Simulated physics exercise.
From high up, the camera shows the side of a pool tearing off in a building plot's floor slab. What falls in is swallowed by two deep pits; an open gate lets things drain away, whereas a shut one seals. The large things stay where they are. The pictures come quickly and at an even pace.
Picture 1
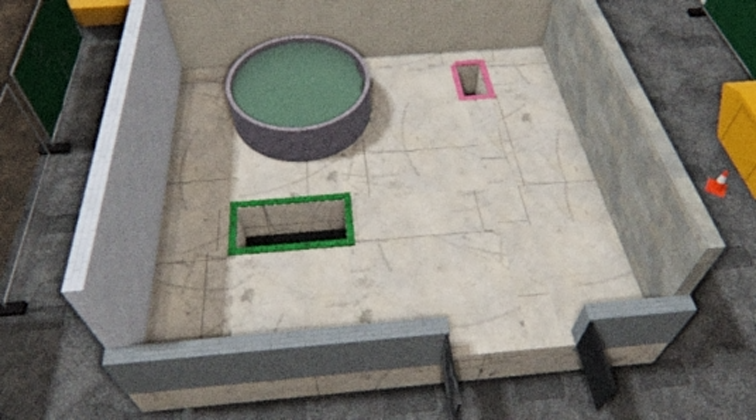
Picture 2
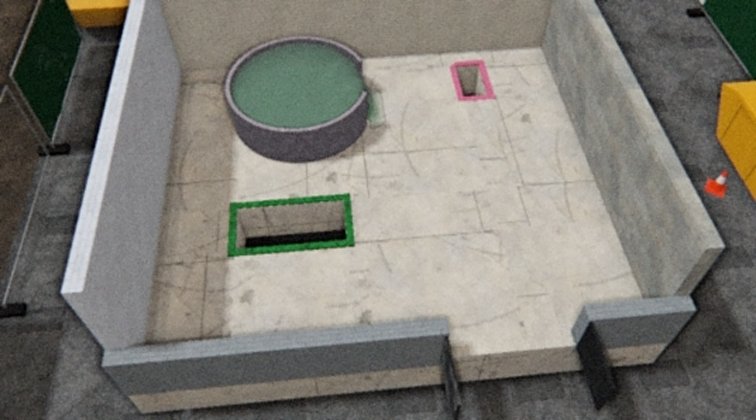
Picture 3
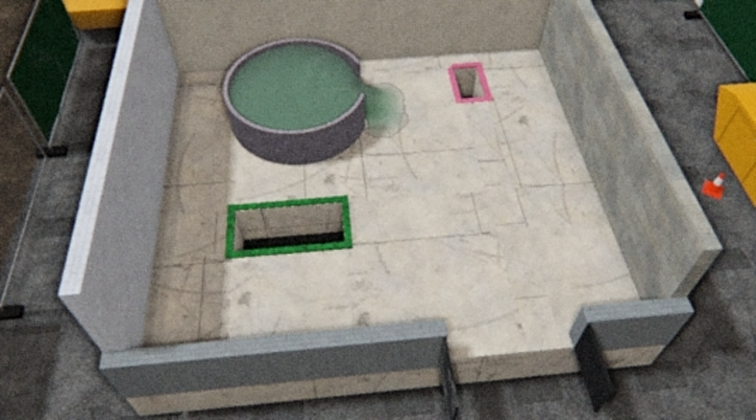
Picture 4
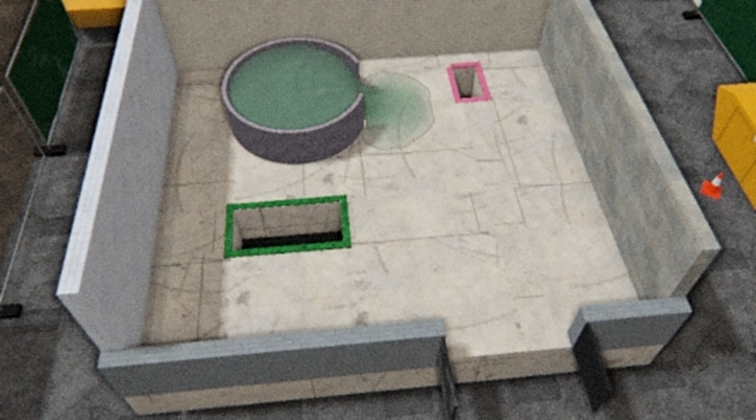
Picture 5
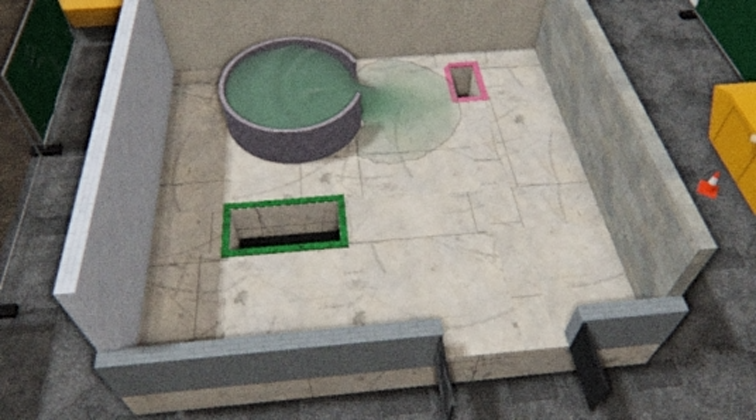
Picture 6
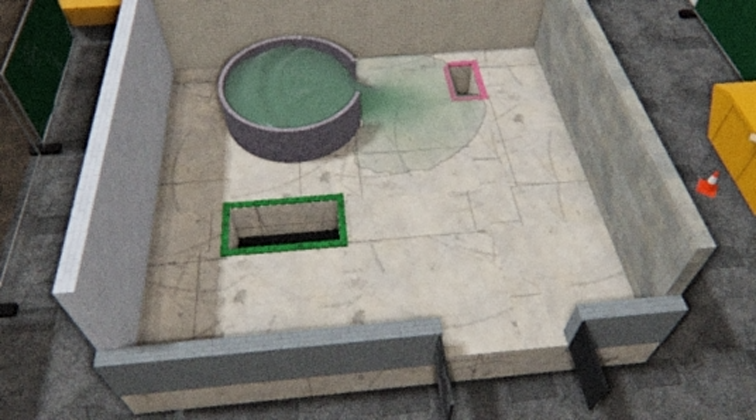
A round pool of green water leaks from its right side and spreads across the floor.
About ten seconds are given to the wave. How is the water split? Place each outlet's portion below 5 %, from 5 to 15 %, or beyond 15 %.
Gate: Five to fifteen per cent. Pink pit: Past fifteen per cent. Green pit: Beneath five per cent.
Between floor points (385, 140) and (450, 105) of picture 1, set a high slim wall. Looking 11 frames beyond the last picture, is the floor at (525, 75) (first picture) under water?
Verdict: The spot is submerged.
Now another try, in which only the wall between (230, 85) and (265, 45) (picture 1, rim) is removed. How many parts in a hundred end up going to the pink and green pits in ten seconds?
Pink 4 %, green 15 %.
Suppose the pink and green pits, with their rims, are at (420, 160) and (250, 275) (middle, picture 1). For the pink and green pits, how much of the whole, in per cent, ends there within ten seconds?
Roughly: Pink pit 6 %, green pit 0 %.
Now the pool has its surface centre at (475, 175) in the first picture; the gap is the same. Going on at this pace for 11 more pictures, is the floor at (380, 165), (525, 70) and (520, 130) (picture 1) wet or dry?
Spot one unwetted, spot two wetted, spot three wetted.
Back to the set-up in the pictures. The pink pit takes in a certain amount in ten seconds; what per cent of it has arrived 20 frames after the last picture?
Estimate: Roughly 45 %.
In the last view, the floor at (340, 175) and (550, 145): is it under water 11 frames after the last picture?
As listed: Unwetted; swamped.
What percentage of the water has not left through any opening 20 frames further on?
Close to 88 in a hundred.
A moment on, water covers 25 % of the floor; the gate 0 %, the pink pit 3 %, the green pit 0 %.
Next, water covers 35 % of the floor; the gate 0 %, the pink pit 7 %, the green pit 0 %.
Then, water covers 40 % of the floor; the gate 0 %, the pink pit 13 %, the green pit 0 %.
Later, water covers 50 % of the floor; the gate 2 %, the pink pit 22 %, the green pit 0 %.
In the end, water covers 75 % of the floor; the gate 9 %, the pink pit 29 %, the green pit 0 %.
